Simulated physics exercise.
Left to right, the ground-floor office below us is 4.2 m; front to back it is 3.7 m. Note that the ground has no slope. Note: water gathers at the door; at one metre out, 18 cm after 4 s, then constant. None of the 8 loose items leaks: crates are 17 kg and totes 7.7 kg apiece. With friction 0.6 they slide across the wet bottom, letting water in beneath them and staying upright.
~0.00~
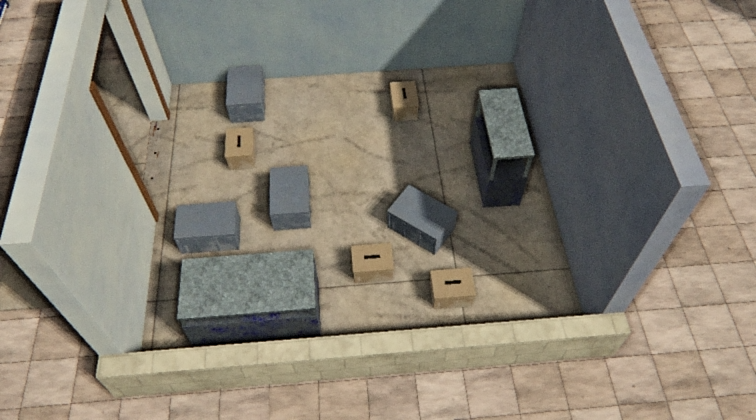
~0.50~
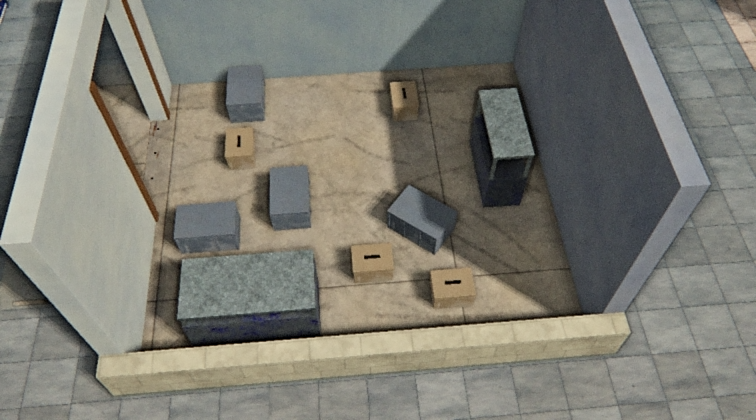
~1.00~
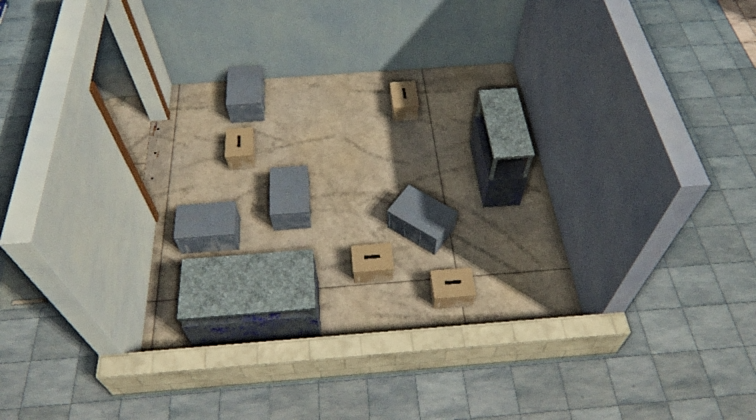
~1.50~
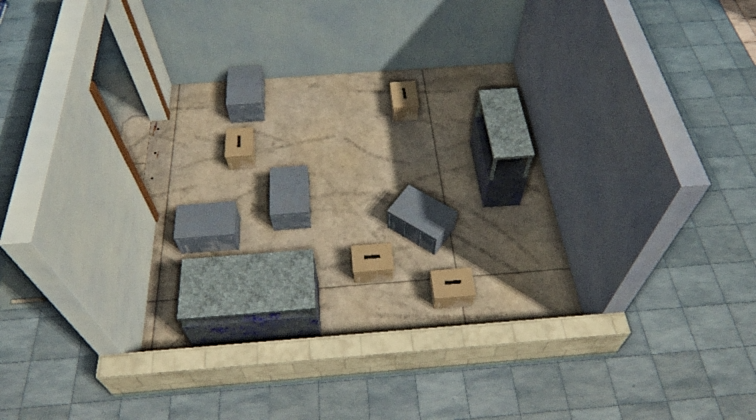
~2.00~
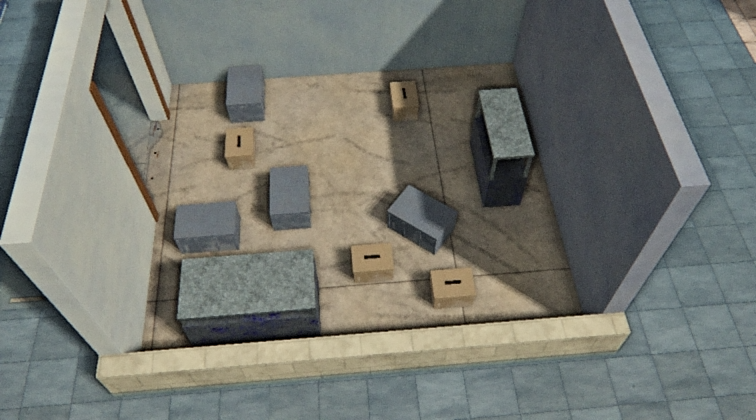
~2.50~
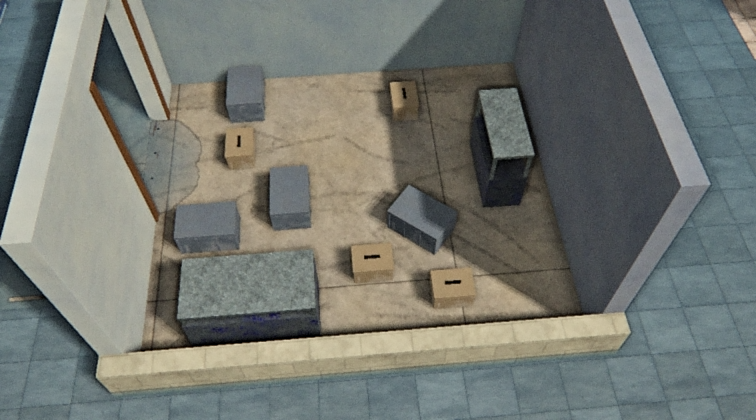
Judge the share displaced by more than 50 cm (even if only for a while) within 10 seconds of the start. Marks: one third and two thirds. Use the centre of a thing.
The moved portion lies in the middle band, a third to two thirds.
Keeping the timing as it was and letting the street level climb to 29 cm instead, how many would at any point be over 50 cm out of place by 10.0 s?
That would give 7.
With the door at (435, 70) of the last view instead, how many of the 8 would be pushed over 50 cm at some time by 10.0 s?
Count: 3.
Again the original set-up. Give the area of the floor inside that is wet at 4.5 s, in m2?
Somewhere around 4.0 m2, roughly.
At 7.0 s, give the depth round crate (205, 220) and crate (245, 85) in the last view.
Roughly 4 and 7 cm.
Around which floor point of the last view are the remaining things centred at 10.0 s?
Somewhere near (415, 196).
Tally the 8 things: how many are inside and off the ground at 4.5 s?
At that time, 0.
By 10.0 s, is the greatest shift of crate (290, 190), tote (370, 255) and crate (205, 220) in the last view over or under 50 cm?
Result, in order: Exceeded / stayed within / stayed within.
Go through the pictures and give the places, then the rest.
In the first frame, a crate at (422, 211), on the bottom; a tote at (404, 94) rests on the ground; water covers 0.0 m2; 0 of 8 have shifted.
In the second frame, a crate at (422, 211) rests on the ground; a tote at (404, 94), on the bottom; water covers 0.0 m2; 0 of 8 have shifted.
In the third frame, a crate at (422, 211), on the bottom; a tote at (404, 94) rests on the ground; 0.0 m2 under water; 0 of 8 have shifted.
In the fourth frame, a crate at (422, 211) rests on the ground; a tote at (404, 94), on the bottom; 0.0 m2 under water; 0 of 8 have shifted.
In the fifth frame, a crate at (422, 211) rests on the ground; a tote at (404, 94), on the bottom; 0.0 m2 under water; 0 of 8 have shifted.
In the sixth frame, a crate at (422, 211) rests on the ground; a tote at (404, 94), on the bottom; water covers 0.4 m2; 0 of 8 have shifted.
After 3.5 s 0 of 8 are over 50 cm from their spots; 0 afloat.
After 4.5 s 1 of 8 are over 50 cm from their spots; 0 afloat.
After 7.0 s 3 of 8 are over 50 cm from their spots; 0 afloat.
After 10.0 s 4 of 8 are over 50 cm from their spots, and 4 have been at some point; 3 afloat.
